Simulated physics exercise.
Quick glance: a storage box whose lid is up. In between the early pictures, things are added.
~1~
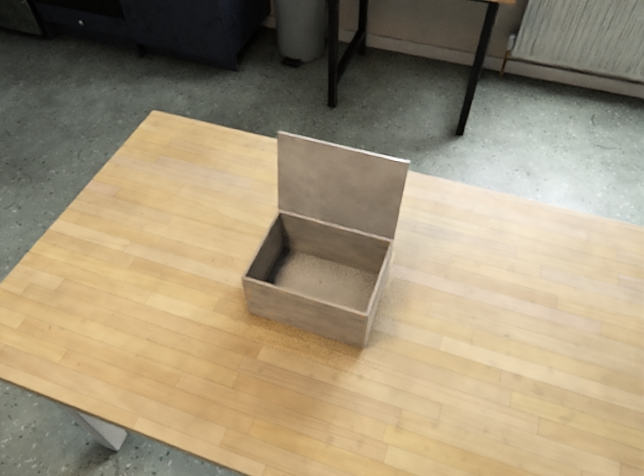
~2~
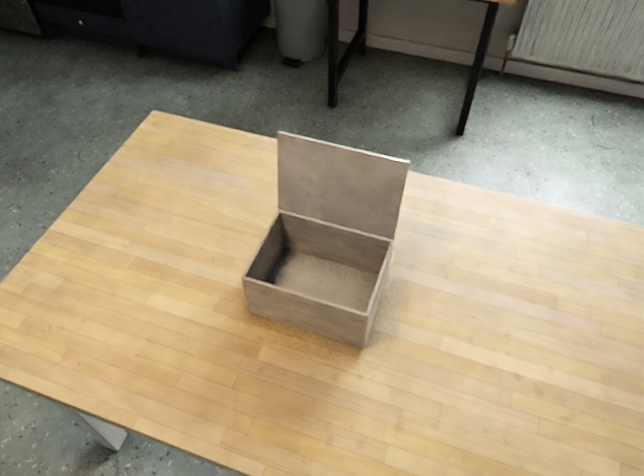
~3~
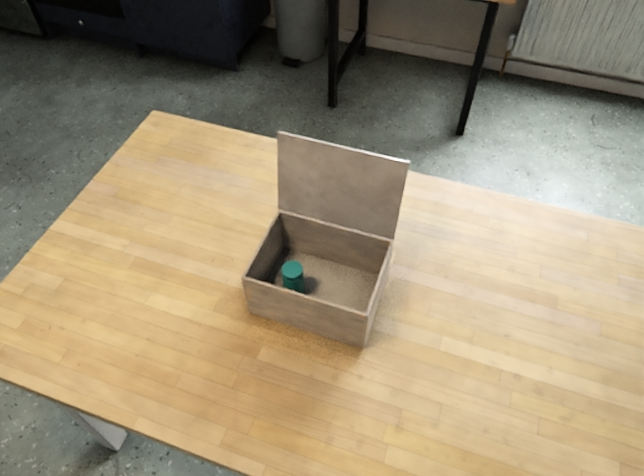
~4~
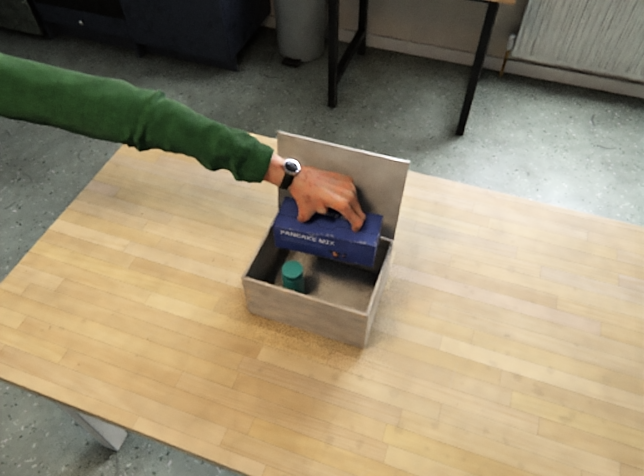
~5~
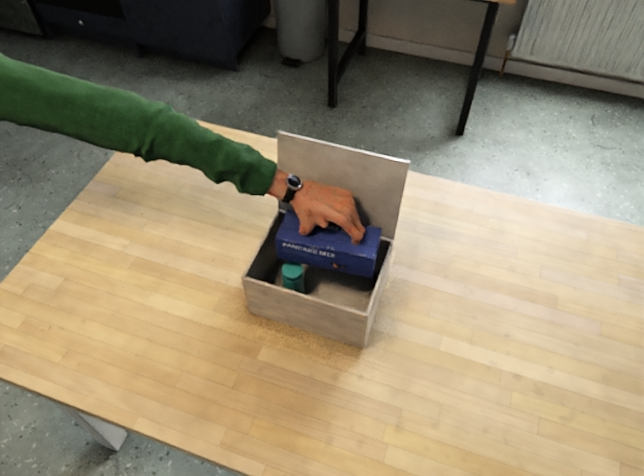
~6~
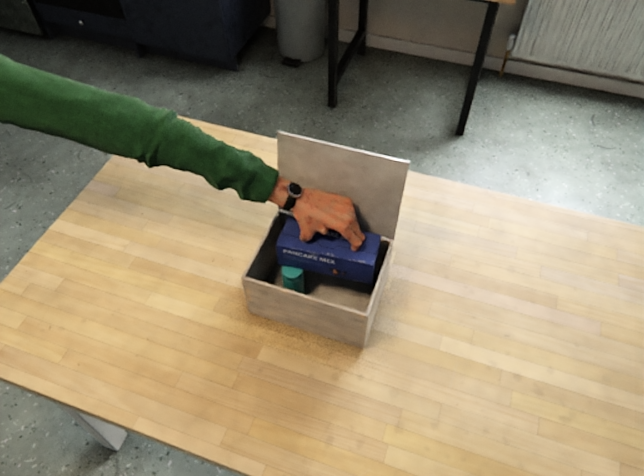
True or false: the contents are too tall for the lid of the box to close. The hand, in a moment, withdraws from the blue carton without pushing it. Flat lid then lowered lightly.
False.
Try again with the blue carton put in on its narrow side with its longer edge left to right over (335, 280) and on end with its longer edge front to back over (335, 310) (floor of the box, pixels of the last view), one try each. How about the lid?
Lid: First try closed, second try open.
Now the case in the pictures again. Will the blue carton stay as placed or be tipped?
In the end, the blue carton winds up askew.
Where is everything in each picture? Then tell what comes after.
The last thing is not in view yet, in the first frame.
The last thing is not in view yet, in the second frame.
The last thing is not in view yet; turquoise shaker (293, 281), in the third frame.
On its way; blue carton (329, 231); turquoise shaker (293, 281), in the fourth frame.
On its way; blue carton (329, 244); turquoise shaker (293, 281), in the fifth frame.
Put in, still held; blue carton (329, 250); turquoise shaker (293, 281), in the sixth frame.
Then, 1.10 s later than the last frame, lid starting down; blue carton on its side near (321, 262); turquoise shaker moved about its own width.
Then, 1.80 s later than the last frame, lid 44° above the rim; blue carton on its side near (321, 262); turquoise shaker moved about its own width.
When it is over, lid shut; lying over in the box, blue carton; turquoise shaker as before. End places, in pixels of the last picture, blue carton near (321, 262).
